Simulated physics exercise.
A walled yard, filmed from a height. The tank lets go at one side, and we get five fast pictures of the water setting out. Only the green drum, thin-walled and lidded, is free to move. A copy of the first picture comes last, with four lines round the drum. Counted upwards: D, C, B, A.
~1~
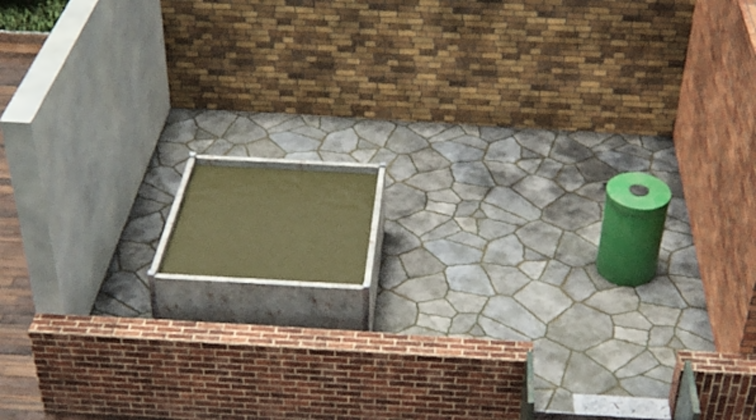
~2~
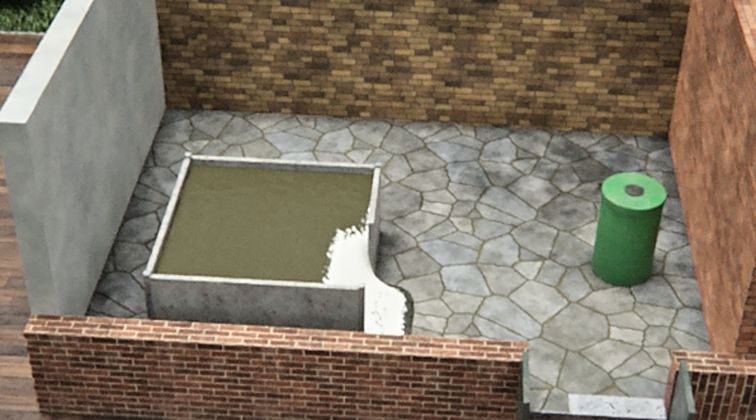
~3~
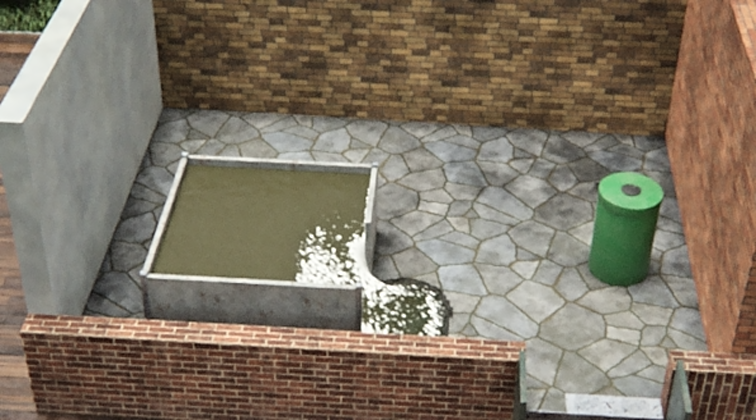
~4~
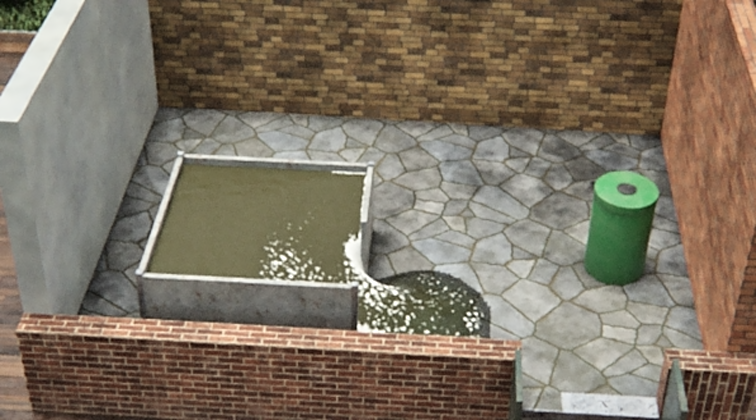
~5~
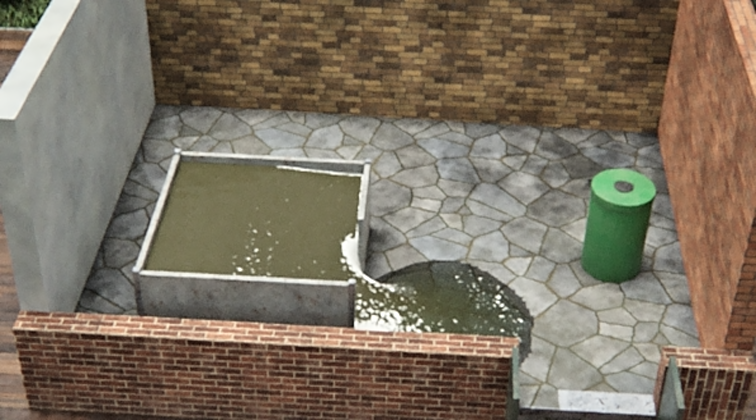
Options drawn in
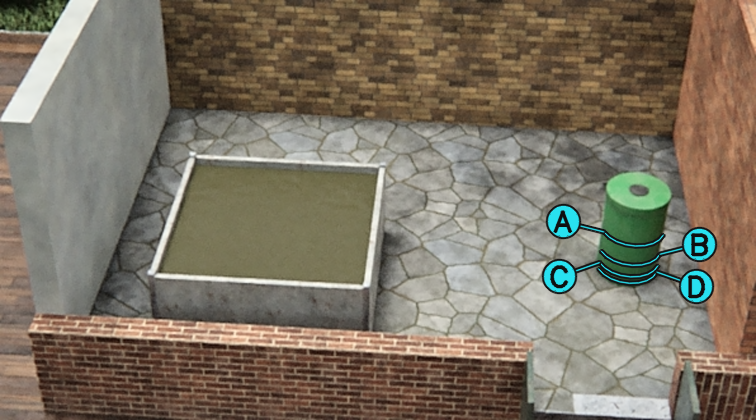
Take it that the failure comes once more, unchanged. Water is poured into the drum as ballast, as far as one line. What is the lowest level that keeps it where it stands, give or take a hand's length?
It is A.
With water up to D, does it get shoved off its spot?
Yes, that goes wrong.
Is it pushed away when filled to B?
Yes, that goes wrong.
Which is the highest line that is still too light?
B it is.
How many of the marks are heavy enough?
One of the four.
On the marked copy, A at (635, 246); B at (632, 265); C at (630, 276); D at (629, 283); from the bottom up D, C, B, A.
With A, it does not move.
With B, it is pushed about its own width away.
With C, it is pushed about 4 times its own width away.
With D, it is pushed about 5 times its own width away.
